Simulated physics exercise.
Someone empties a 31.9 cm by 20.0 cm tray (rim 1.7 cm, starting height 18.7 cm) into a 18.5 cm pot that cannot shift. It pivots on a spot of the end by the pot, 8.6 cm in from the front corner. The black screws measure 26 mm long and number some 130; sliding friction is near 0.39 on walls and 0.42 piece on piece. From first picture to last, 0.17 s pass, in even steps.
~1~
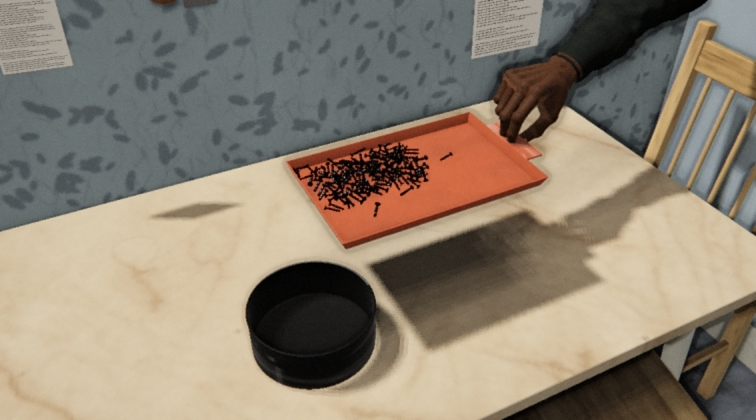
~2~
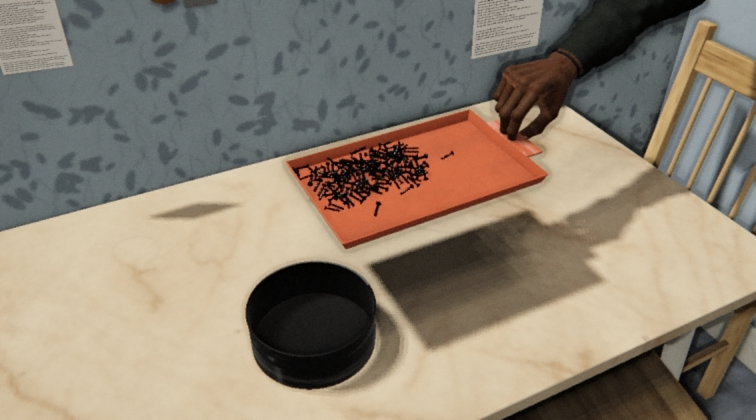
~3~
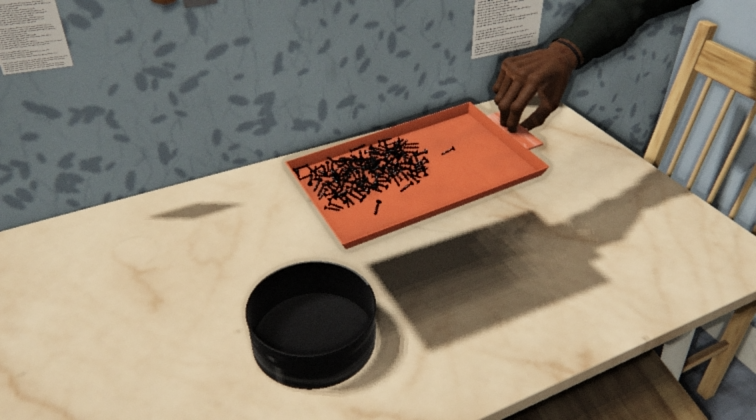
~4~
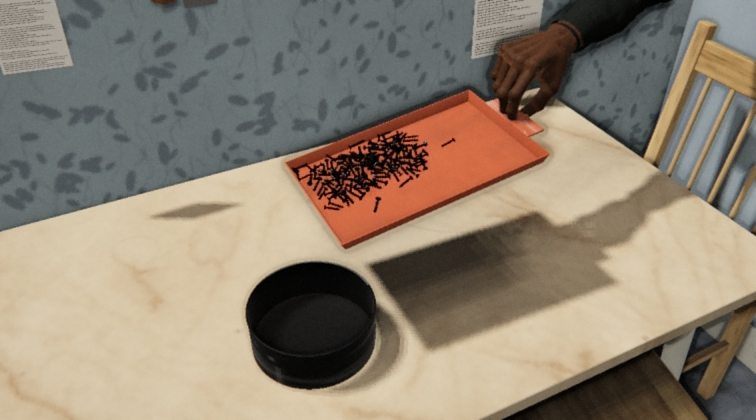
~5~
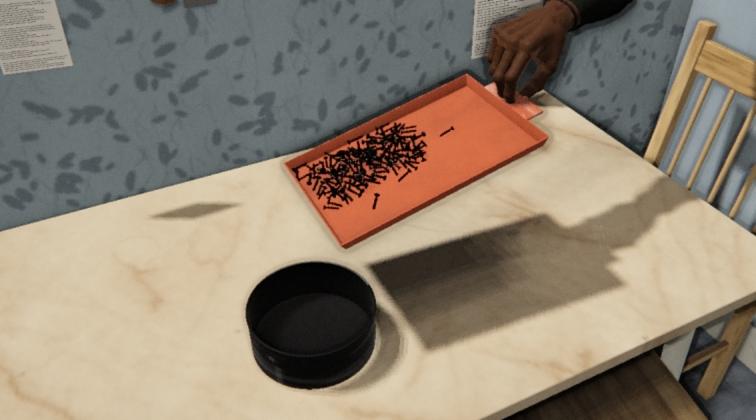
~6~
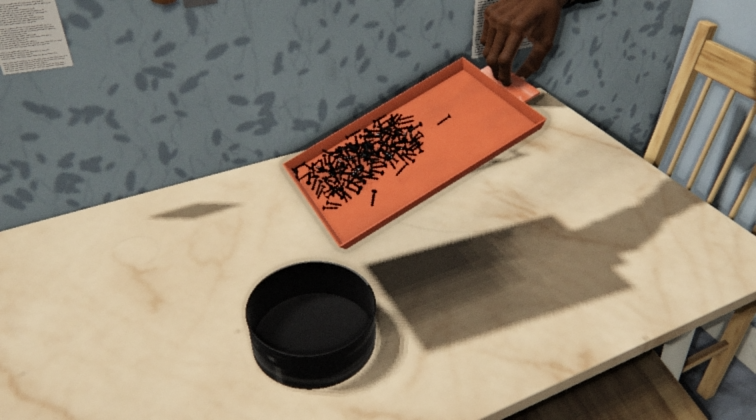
Orange tray of small black screws tilting gradually as a hand raises its right end above a table, beside a round black pot.
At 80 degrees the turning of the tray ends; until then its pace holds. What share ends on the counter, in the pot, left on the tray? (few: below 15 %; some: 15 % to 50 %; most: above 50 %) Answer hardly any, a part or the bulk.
Counter the bulk, pot a part, tray hardly any.
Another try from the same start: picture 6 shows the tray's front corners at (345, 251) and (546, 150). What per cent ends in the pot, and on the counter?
Pot 100, counter 0.
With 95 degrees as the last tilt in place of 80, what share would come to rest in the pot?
Then about 40 per cent.
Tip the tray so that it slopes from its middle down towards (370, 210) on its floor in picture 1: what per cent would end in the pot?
About 95 per cent.
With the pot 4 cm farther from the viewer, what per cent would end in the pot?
In that case some 70 per cent.
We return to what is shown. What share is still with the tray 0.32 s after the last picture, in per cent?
Some 95 per cent of the load.
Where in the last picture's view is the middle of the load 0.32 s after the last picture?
At about (303, 188).
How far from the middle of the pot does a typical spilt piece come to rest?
About 16 cm.
Then, 0.19 s after the last picture, tilt 50 degrees; the tray holds 100 %, the pot 0 %.
Then, 0.32 s after the last picture, tilt 72 degrees; the tray holds 95 %, the pot 0 %.
Then, 0.58 s after the last picture, tilt 80 degrees; the tray holds 0 %, the pot 35 %.
In the end, counter 65 %, pot 35 %, tray 0 %.
